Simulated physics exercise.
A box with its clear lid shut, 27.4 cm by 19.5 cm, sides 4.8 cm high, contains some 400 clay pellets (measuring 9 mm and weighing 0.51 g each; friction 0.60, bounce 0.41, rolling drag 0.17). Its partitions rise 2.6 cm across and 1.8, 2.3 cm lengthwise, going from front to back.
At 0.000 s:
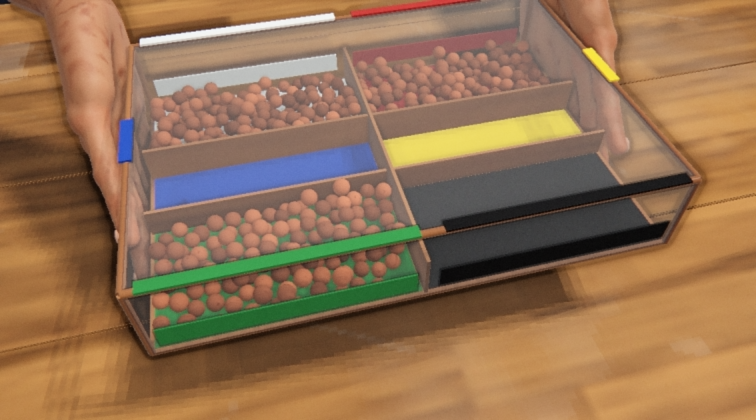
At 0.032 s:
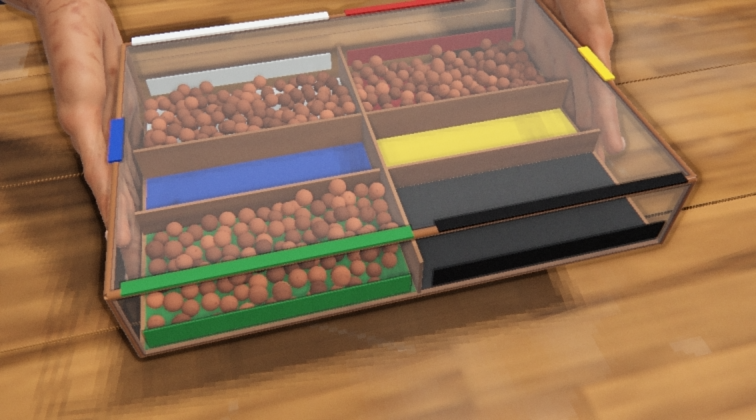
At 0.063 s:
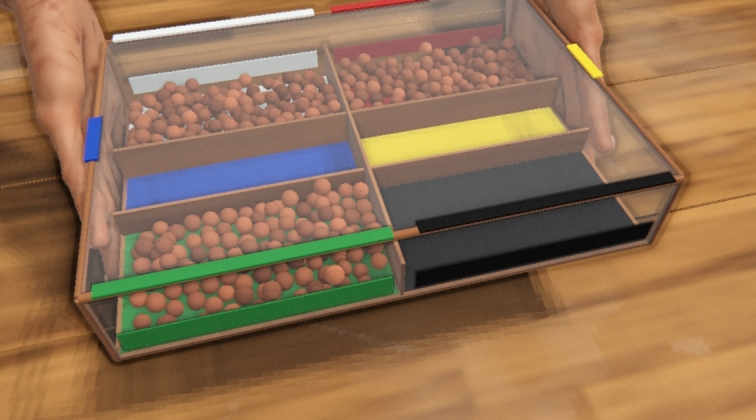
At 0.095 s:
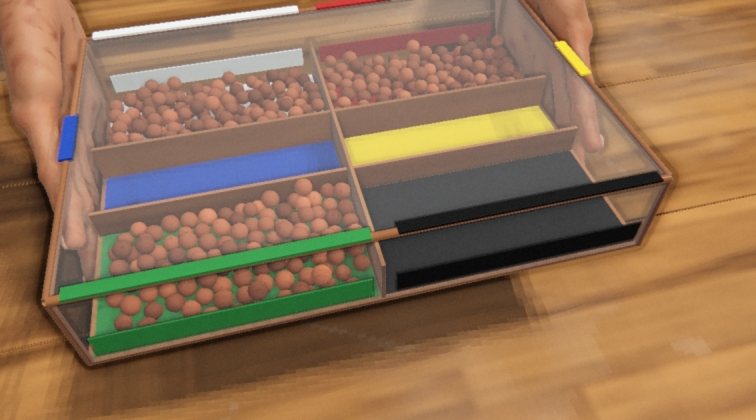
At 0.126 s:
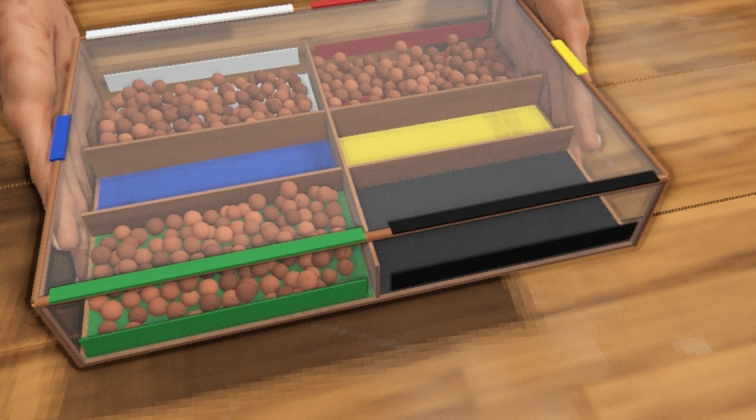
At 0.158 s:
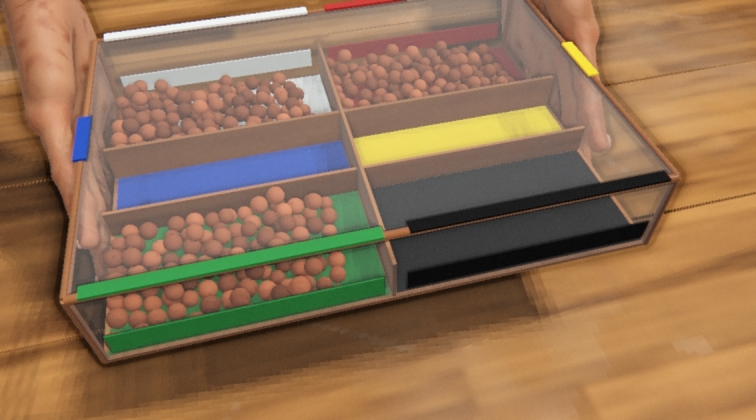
Two hands slide a clear-lidded box of clay pellets left, then slightly back right.
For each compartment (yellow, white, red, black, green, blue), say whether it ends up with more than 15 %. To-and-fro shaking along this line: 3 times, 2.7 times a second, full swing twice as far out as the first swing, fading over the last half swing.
Yellow: Not more, white: More, red: More, black: Not more, green: More, blue: Not more.
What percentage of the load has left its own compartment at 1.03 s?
Around 5 %.
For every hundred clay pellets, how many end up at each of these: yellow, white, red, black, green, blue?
Yellow: 0, white: 40, red: 30, black: 0, green: 30, blue: 0.
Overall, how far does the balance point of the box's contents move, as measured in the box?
I'd say close to 0.5 centimetres in total.
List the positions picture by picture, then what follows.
The first frame shows box at (432, 239); tilt 0 degrees; moved 0.0 cm; white 35 %, red 35 %, green 30 %.
The second frame shows box at (425, 240); tilt 0 degrees; moved 0.5 cm.
The third frame shows box at (406, 241); tilt 0 degrees; moved 1.6 cm.
The fourth frame shows box at (385, 242); tilt 0 degrees; moved 2.7 cm.
The fifth frame shows box at (379, 242); tilt 0 degrees; moved 3.1 cm.
The sixth frame shows box at (397, 241); tilt 0 degrees; moved 2.2 cm; white 35 %, red 35 %, green 30 %. Its speed is now 0.55 m/s.
Then, at 0.49 s, tilt 0 degrees; white 35 %, red 35 %, green 30 %; middle of all pieces near (245, 137).
After 0.77 s, tilt 0 degrees; white 40 %, red 30 %, green 30 %; middle of all pieces near (331, 130).
After 1.03 s, tilt 0 degrees; white 40 %, red 30 %, green 30 %; middle of all pieces near (362, 142).
Then, at 1.28 s, tilt 0 degrees; white 40 %, red 30 %, green 30 %; middle of all pieces near (333, 141).
By 1.6 s all is still; yellow 0 %, white 40 %, red 30 %, black 0 %, green 30 %, blue 0 %.
